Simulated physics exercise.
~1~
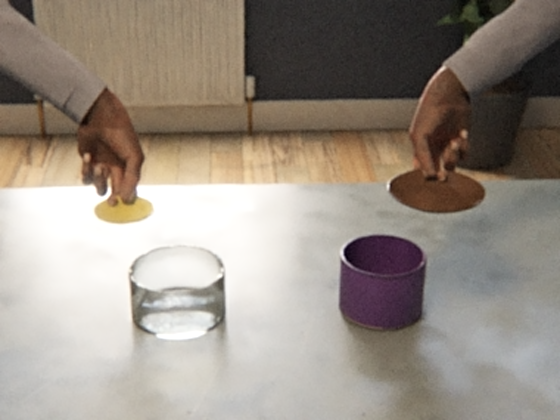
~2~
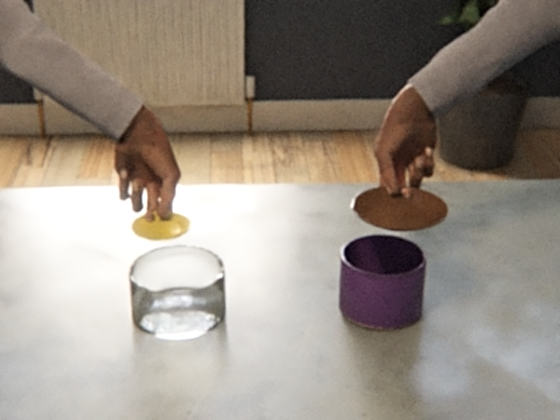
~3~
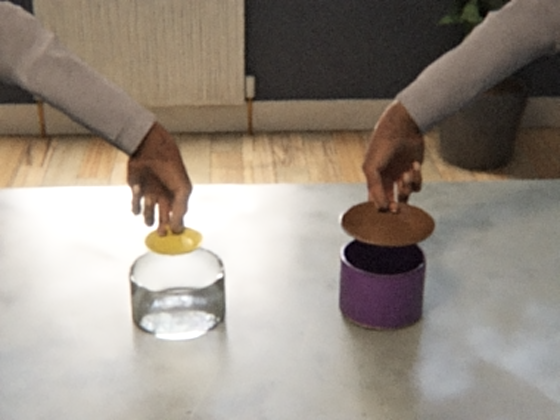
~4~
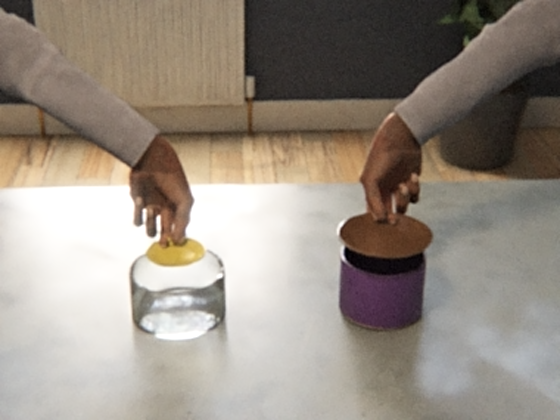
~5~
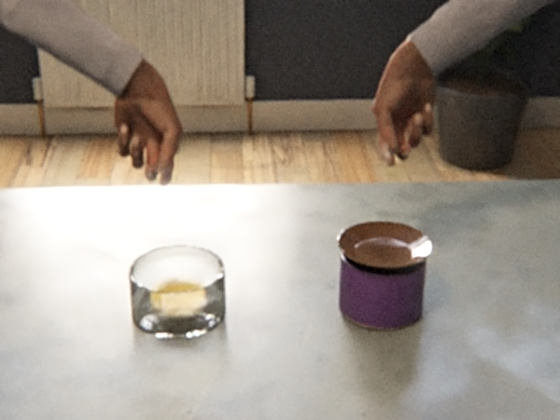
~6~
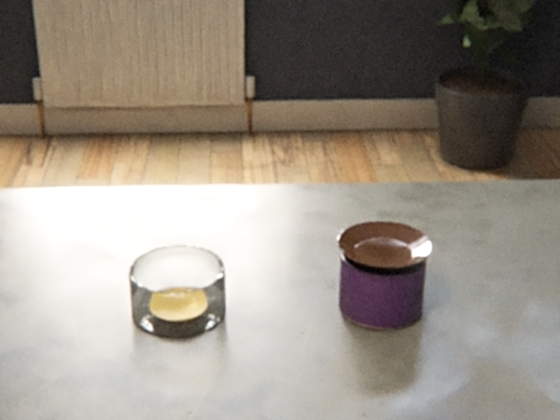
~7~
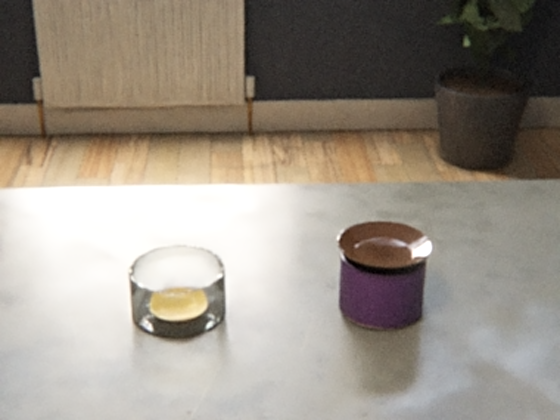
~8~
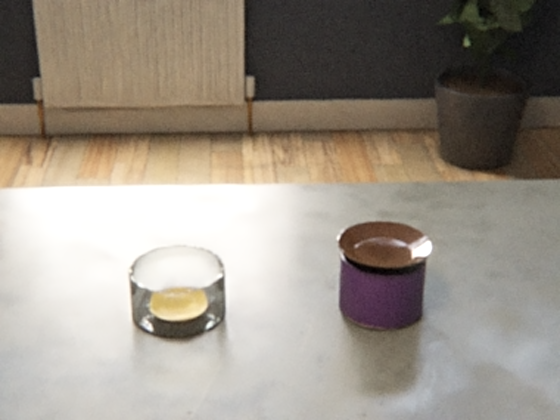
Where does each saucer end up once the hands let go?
The yellow saucer falls into the clear glass and lies inside it, while the brown saucer rests on the rim of the purple mug.
